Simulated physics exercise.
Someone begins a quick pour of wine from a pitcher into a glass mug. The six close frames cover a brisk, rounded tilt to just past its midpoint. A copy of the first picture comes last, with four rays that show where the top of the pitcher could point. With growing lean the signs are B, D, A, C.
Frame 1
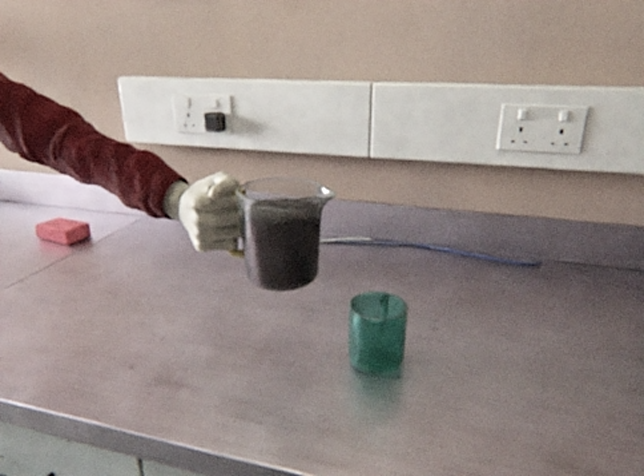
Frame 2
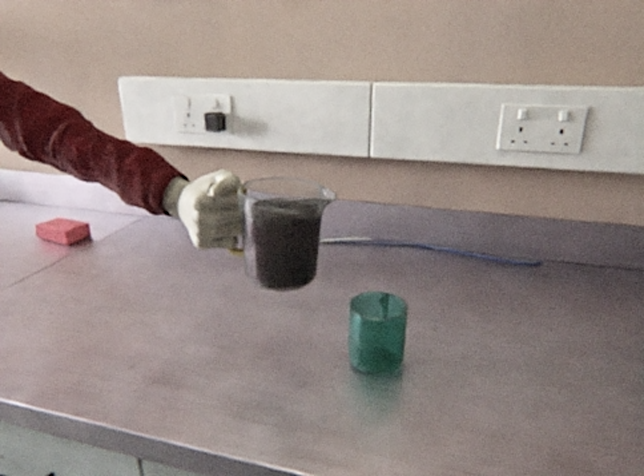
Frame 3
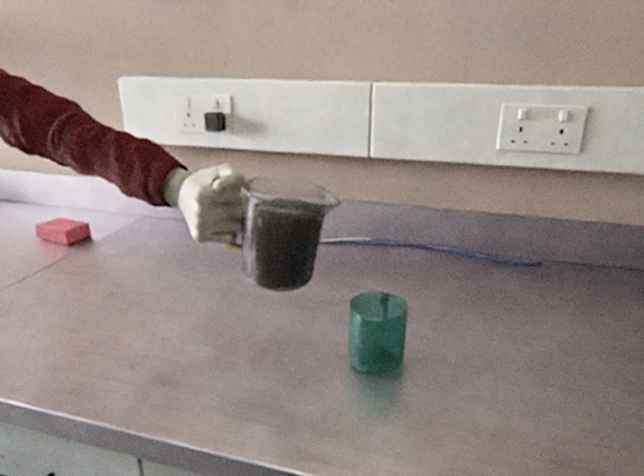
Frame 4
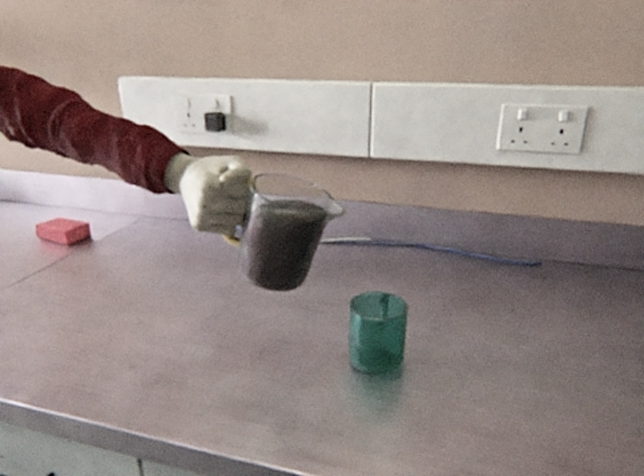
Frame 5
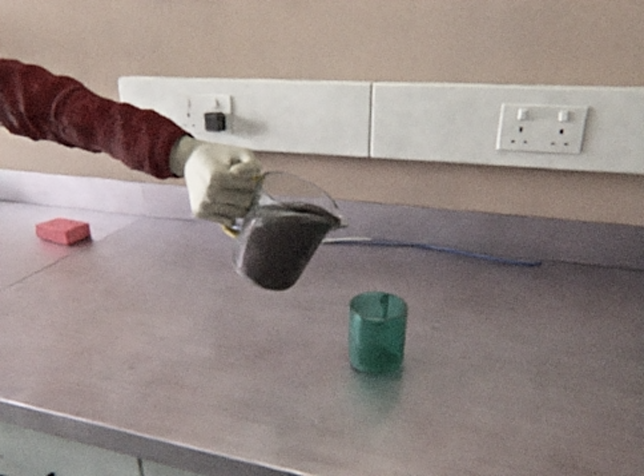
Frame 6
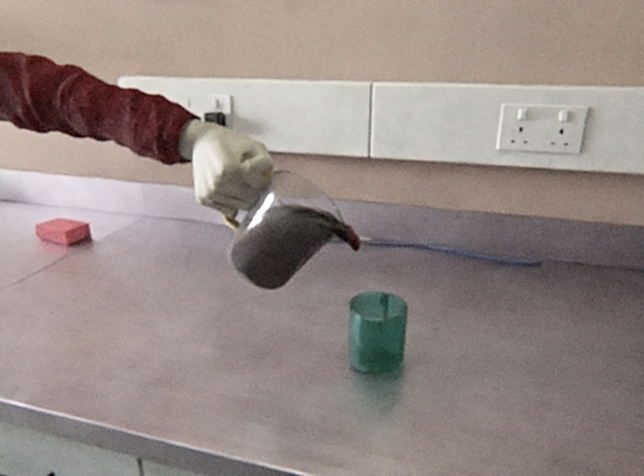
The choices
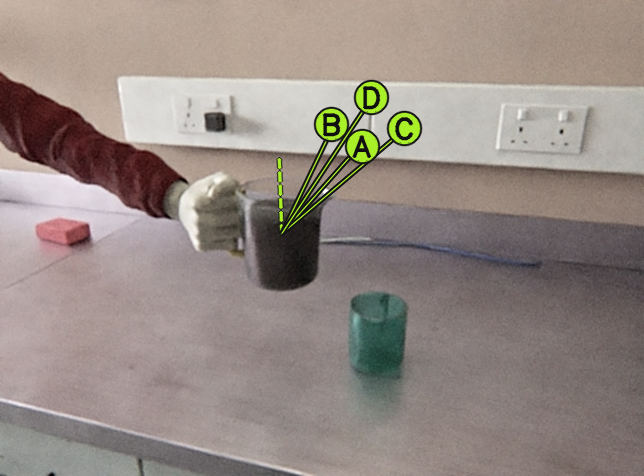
The video shows a gloved hand in a dark red sleeve holding a clear pitcher of dark liquid above a metal counter, then tilting it rightward near a green cup until reddish liquid just passes over the lip.
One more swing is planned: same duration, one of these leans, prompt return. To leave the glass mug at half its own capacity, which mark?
C works best here.
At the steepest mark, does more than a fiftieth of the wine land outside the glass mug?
No.
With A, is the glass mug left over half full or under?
Under.
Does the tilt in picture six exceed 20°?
Yes.
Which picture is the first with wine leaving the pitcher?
Picture 6.
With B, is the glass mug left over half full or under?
Under.
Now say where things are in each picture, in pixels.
In the first frame, upright, lip at (334, 195); rim of the glass mug round (378, 304); nothing has left yet.
In the second frame, upright, lip at (335, 197); nothing has left yet.
In the third frame, tipped about 7°, lip at (339, 203); nothing has left yet.
In the fourth frame, tipped about 16°, lip at (344, 213); nothing has left yet.
In the fifth frame, tipped about 26°, lip at (347, 225); nothing has left yet.
In the sixth frame, tipped about 37°, lip at (349, 238); wine is over the lip, down to (357, 248).
On the marked copy, A at (348, 158); B at (326, 141); C at (392, 140); D at (362, 112).
With A, the glass mug ends with about 31 % of what it can hold.
With B, the glass mug ends with about 4 % of what it can hold.
With C, the glass mug ends with about 49 % of what it can hold.
With D, the glass mug ends with about 15 % of what it can hold.
